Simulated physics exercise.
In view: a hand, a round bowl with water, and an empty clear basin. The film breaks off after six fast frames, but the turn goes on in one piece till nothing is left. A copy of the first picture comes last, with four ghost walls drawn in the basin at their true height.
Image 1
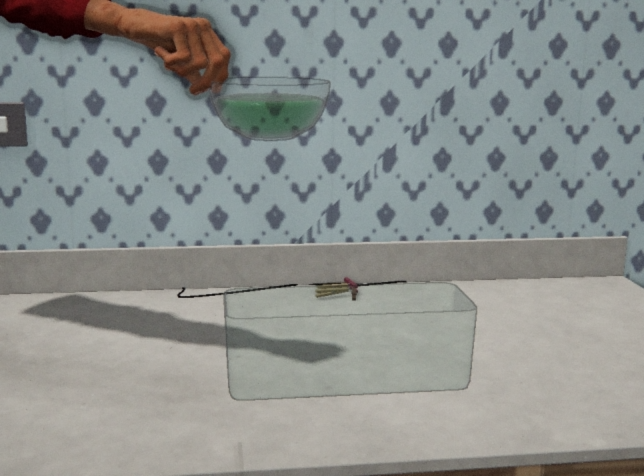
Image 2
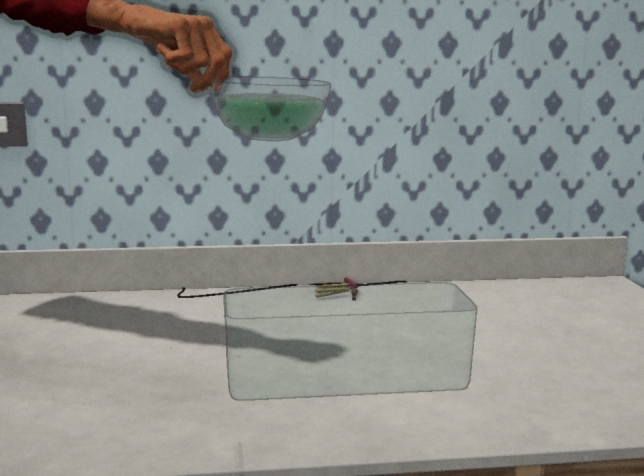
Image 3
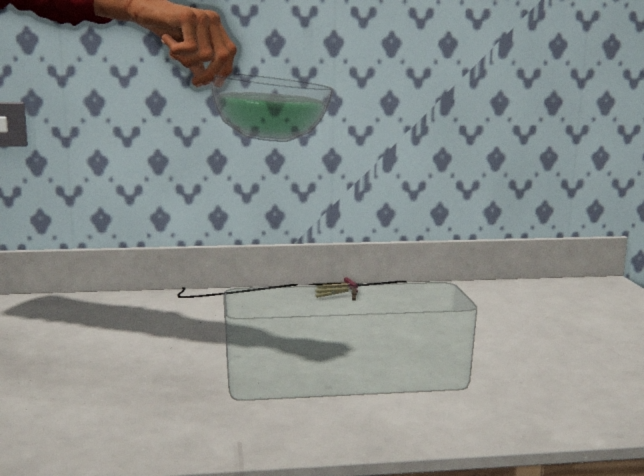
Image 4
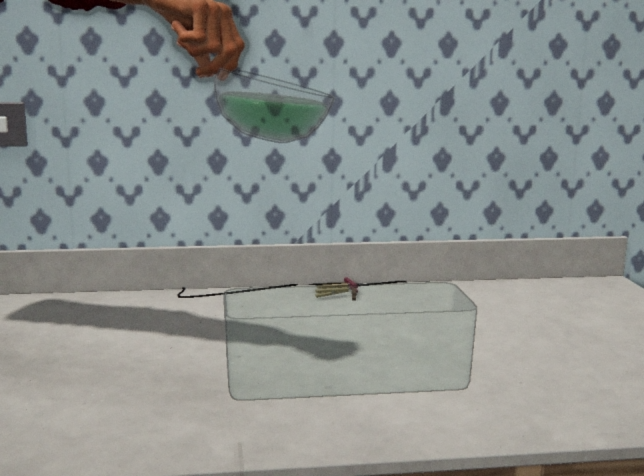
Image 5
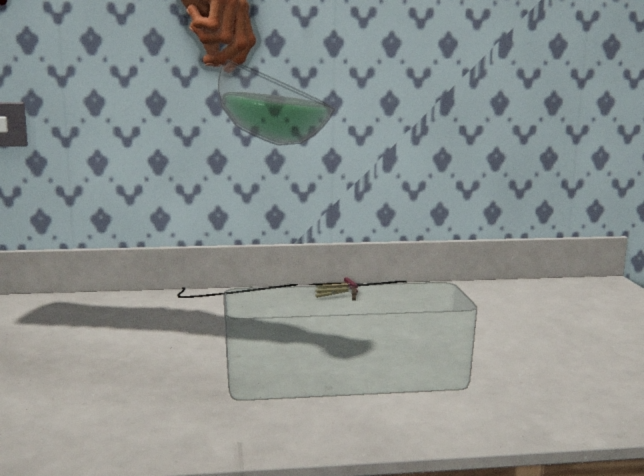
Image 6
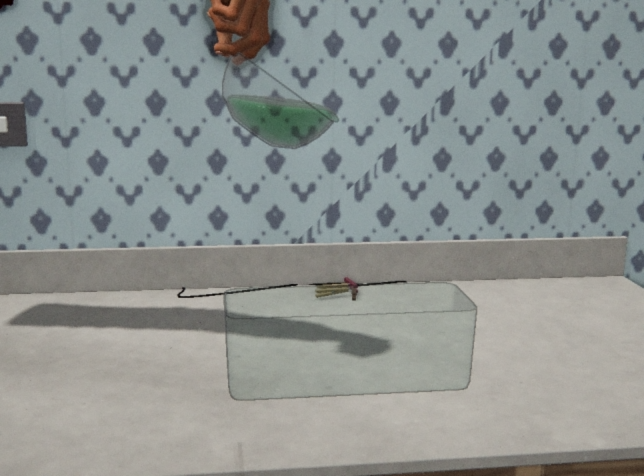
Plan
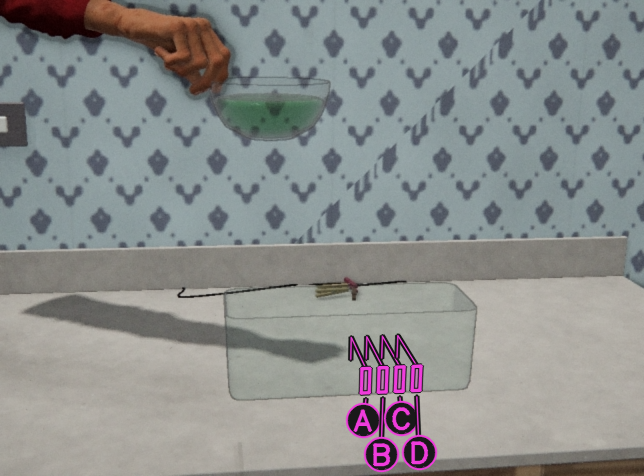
We see a hand holding a round clear bowl of green liquid above an empty clear basin on a counter; the bowl starts upright, then the hand rises and steadily tilts it to the right, bringing the liquid to its lip.
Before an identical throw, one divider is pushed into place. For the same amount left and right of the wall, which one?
Use place B.
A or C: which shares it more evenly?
The answer is A.
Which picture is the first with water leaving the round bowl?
In picture 6.
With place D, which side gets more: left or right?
More ends on the left.
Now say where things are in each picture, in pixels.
The first picture shows upright, lip at (328, 81); basin from (229, 399) to (469, 387); nothing has left yet.
The second picture shows upright, lip at (328, 82); nothing has left yet.
The third picture shows tipped about 6°, lip at (330, 87); nothing has left yet.
The fourth picture shows tipped about 14°, lip at (332, 95); nothing has left yet.
The fifth picture shows tipped about 24°, lip at (333, 107); nothing has left yet.
The sixth picture shows tipped about 36°, lip at (332, 120); water is over the lip, down to (332, 120).
On the marked copy, A at (365, 398); B at (382, 398); C at (399, 397); D at (416, 396).
With A, about 35 % ends left of the wall and 62 % right of it; 3 % is lost outside.
With B, about 51 % ends left of the wall and 46 % right of it; 3 % is lost outside.
With C, about 73 % ends left of the wall and 23 % right of it; 4 % is lost outside.
With D, about 83 % ends left of the wall and 12 % right of it; 5 % is lost outside.
